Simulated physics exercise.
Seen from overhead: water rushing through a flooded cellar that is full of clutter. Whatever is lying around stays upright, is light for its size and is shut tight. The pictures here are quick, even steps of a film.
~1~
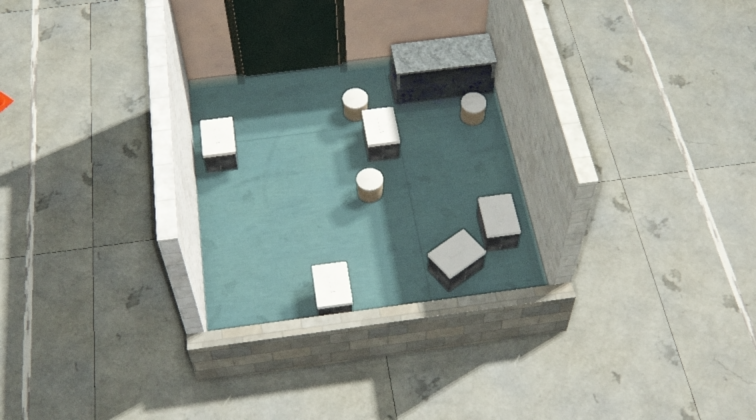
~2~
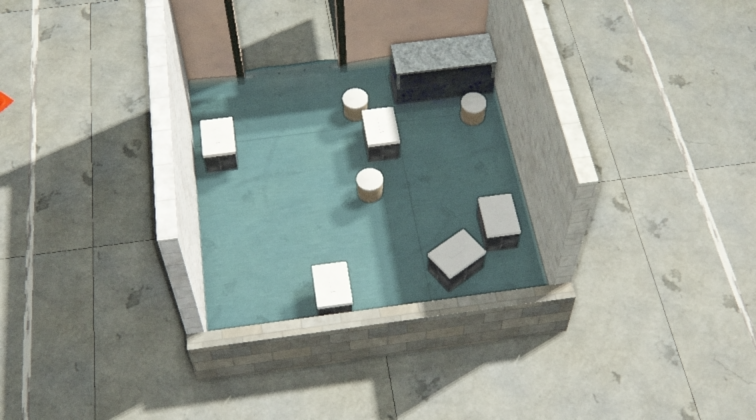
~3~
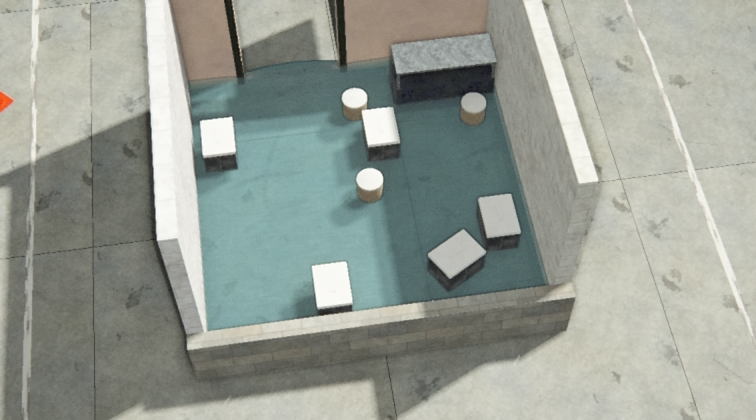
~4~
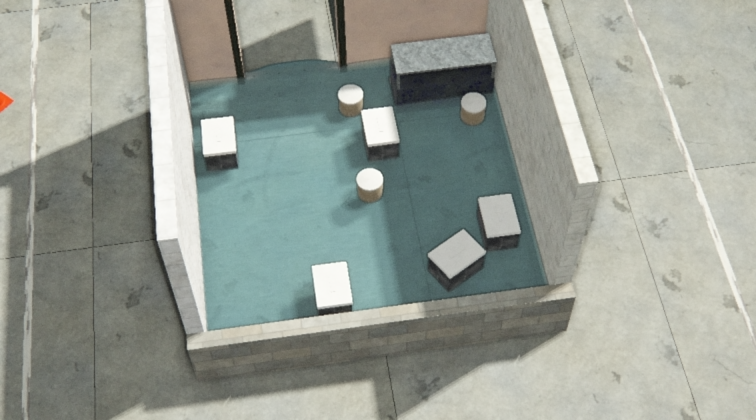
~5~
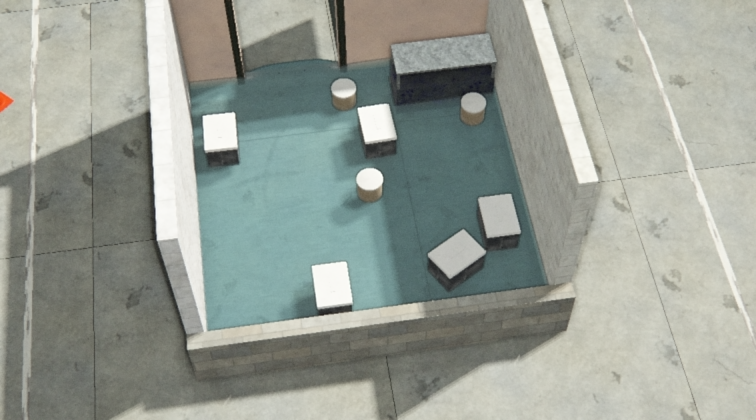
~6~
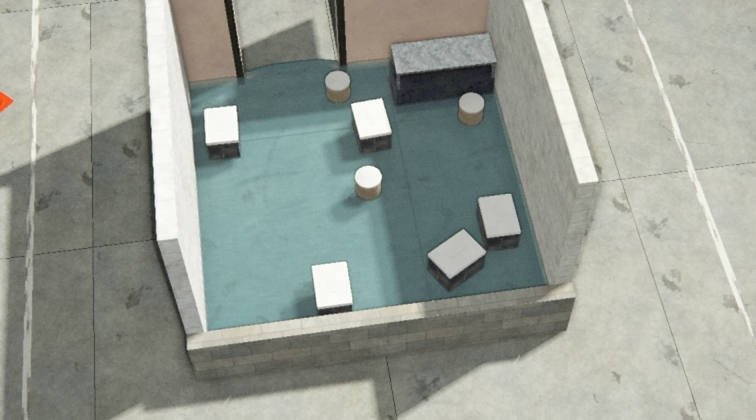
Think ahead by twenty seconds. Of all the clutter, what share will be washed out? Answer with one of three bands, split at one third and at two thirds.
One third to two thirds.
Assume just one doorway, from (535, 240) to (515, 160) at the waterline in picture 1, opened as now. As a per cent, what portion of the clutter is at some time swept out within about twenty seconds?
Result: Roughly 90 per cent.
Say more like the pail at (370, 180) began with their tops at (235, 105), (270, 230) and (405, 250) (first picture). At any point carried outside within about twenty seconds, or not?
Result list, first to last: Leaves, leaves, does not leave.
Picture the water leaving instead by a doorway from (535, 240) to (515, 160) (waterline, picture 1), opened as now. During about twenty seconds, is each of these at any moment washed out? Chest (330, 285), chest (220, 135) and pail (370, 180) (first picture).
Going through them in sequence: Gets out, then trapped, then gets out.
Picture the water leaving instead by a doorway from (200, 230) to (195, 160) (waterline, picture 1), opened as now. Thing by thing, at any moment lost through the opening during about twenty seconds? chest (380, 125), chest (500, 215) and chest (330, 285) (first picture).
Okay, so: Makes it outside for the first, never exits for the second, makes it outside for the third.
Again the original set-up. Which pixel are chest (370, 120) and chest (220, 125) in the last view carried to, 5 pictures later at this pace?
(333, 79) and (222, 90), roughly.
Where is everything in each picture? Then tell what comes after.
In the first picture, a pail at (355, 98), afloat; a chest at (218, 136), afloat; 0 of 8 have shifted.
In the second picture, a pail at (355, 98), afloat; a chest at (218, 136) floats; 0 of 8 have shifted.
In the third picture, a pail at (355, 98) floats; a chest at (218, 136) floats; 0 of 8 have shifted.
In the fourth picture, a pail at (351, 94) floats, close to its start; a chest at (218, 135), afloat; 1 of 8 have shifted.
In the fifth picture, a pail at (344, 88) floats, close to its start; a chest at (220, 131) floats, close to its start; 3 of 8 have shifted.
In the sixth picture, a pail at (338, 80) floats, a stride from its start; a chest at (221, 124), afloat, close to its start; 4 of 8 have shifted.
A moment on, 1 of 8 are out; 7 afloat.
Next, 3 of 8 are out; 5 afloat.
Later, 4 of 8 are out; 4 afloat.
In the end, 5 of 8 are out; 3 afloat.
